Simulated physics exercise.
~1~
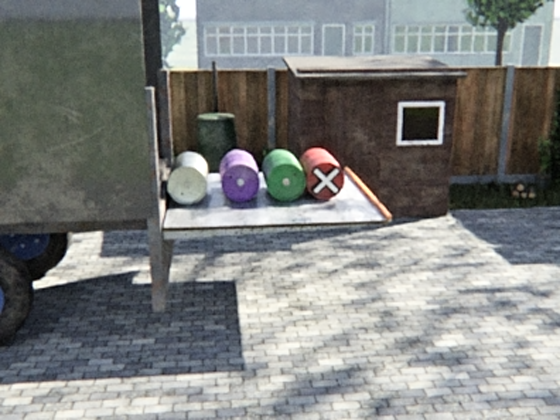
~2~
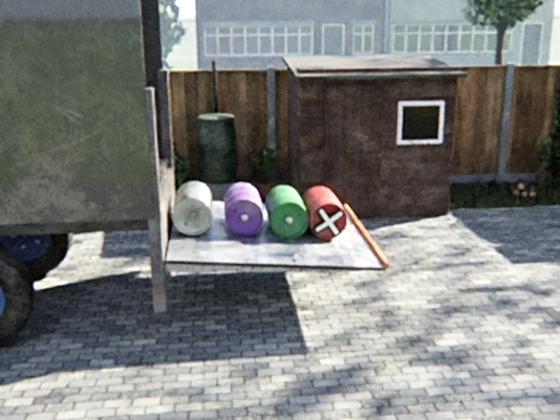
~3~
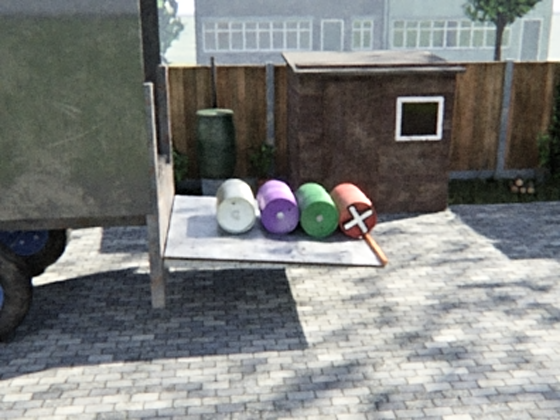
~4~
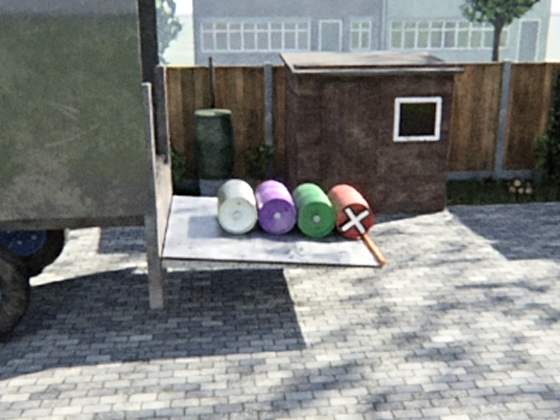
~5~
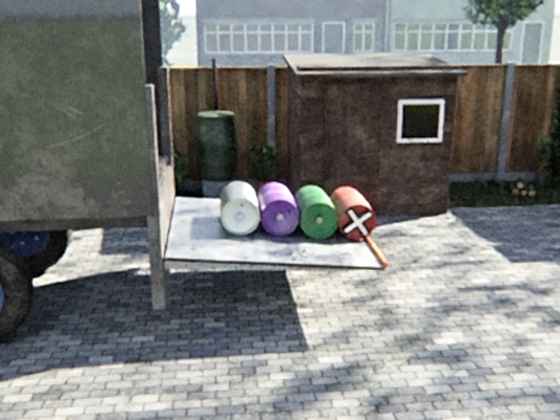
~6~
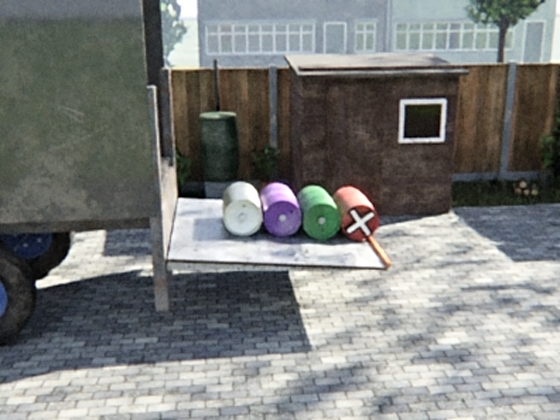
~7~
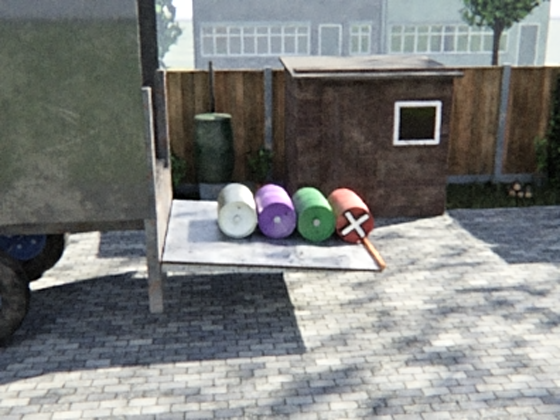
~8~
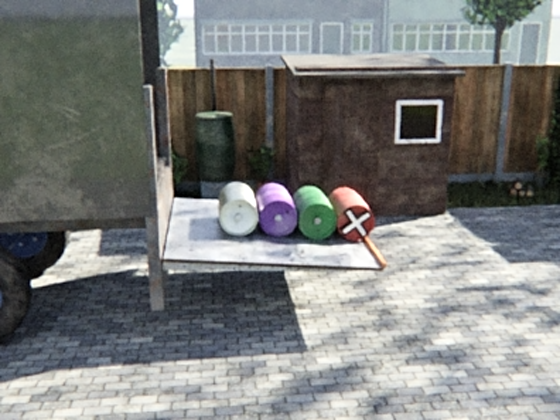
Four kegs roll right as the lowered tail-lift tips, then rest behind the edge stop.
